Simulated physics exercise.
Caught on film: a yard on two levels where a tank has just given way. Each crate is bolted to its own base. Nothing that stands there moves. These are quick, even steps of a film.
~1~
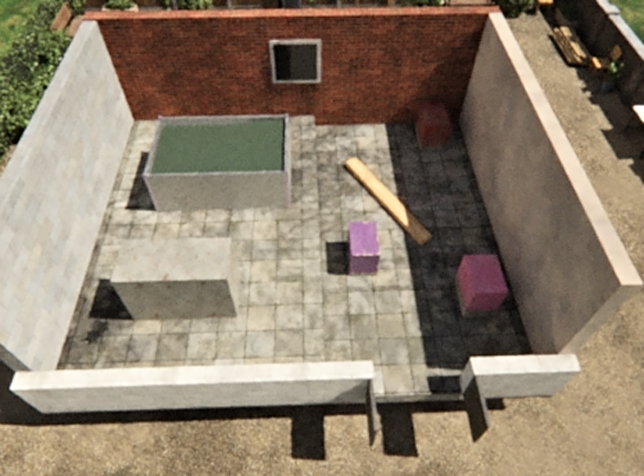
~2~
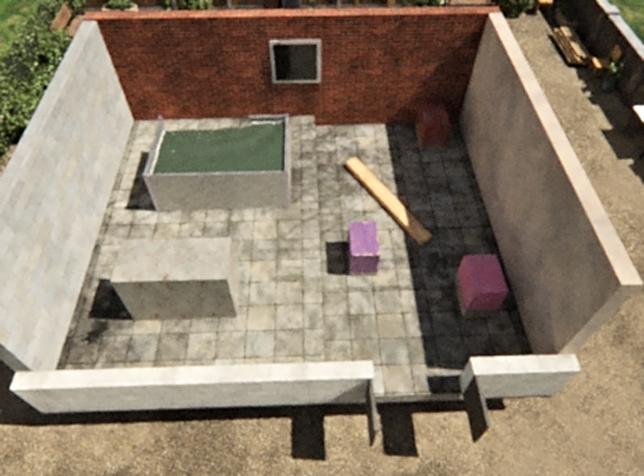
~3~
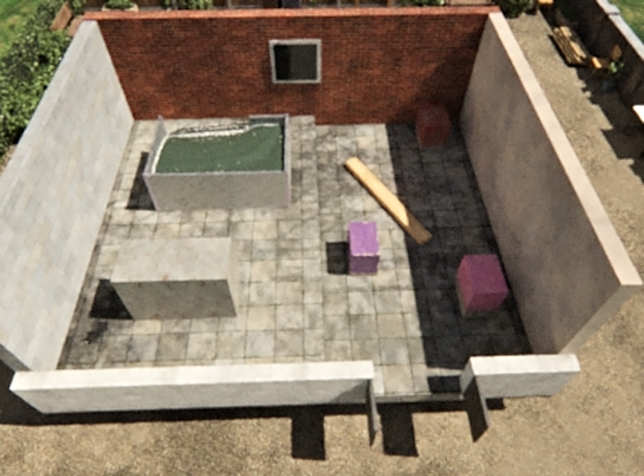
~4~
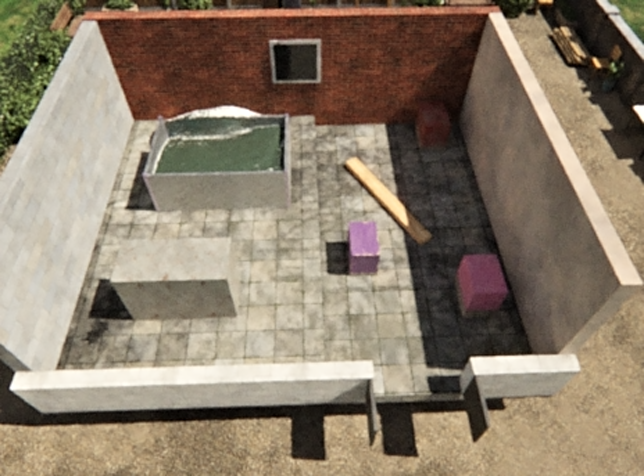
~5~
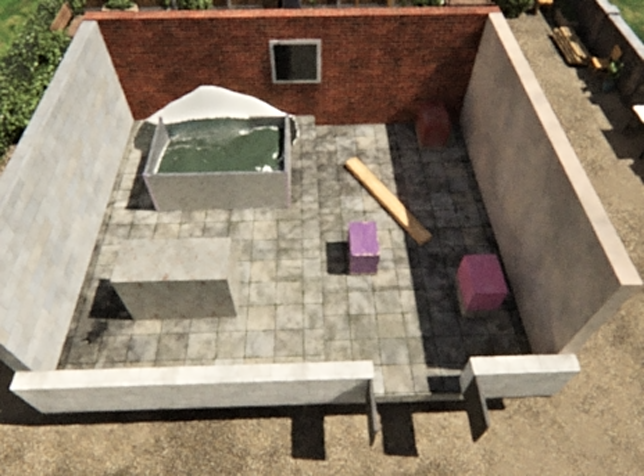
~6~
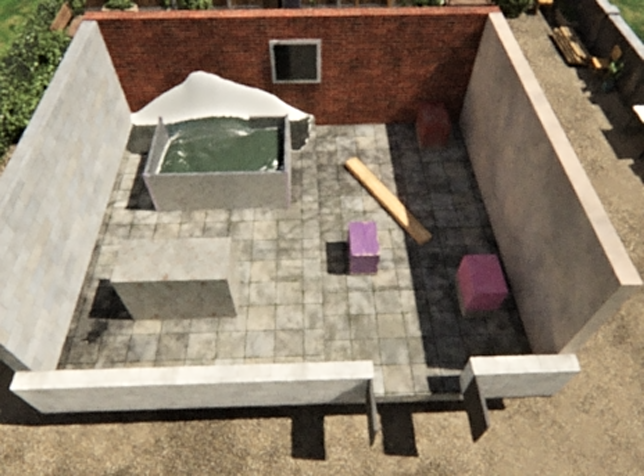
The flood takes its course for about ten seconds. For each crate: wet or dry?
The red crate gets wet; the pink crate stays dry; the purple crate gets wet.
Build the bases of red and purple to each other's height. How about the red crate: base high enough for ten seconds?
Red crate is topped.
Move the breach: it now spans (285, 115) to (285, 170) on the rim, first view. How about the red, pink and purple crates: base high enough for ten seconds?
One by one: Red crate is soaked, pink crate takes water, purple crate ends up wet.
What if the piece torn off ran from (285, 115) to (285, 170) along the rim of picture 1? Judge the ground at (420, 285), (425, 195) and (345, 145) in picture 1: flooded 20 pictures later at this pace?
One after the other: Wet, flooded, flooded.
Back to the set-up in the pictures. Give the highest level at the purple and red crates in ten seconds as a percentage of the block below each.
Roughly 210 per cent, then 250 per cent.
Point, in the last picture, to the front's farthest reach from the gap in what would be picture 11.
I would point to (399, 126).
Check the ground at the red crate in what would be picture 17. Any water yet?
In short: Red touched.
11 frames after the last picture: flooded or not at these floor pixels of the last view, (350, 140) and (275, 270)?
In that order: Covered, dry.
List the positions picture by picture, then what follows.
The first picture shows the tank at (221, 147) is whole and still.
In the second picture, water pours out on the tank's far side and has run to a hidden place.
In the third picture, the front is at a hidden place, out from the gap on the tank's far side.
In the fourth picture, water pours out on the tank's far side and has run to a hidden place.
In the fifth picture, the front is at (290, 117), out from the gap on the tank's far side.
In the sixth picture, water pours out on the tank's far side and has run to (306, 117).
A moment on, water covers 20 % of the floor; the red crate not reached, the pink crate not reached, the purple crate not reached.
Next, water covers 40 % of the floor; the red crate water round its plinth, the pink crate not reached, the purple crate not reached.
Then, water covers 60 % of the floor; the red crate water round its plinth, the pink crate water round its plinth, the purple crate water round its plinth.
Later, water covers 95 % of the floor; the red crate water round its plinth, the pink crate water round its plinth, the purple crate water round its plinth.
In the end, water covers 95 % of the floor; the red crate was topped, the pink crate stayed above the water, the purple crate was topped.
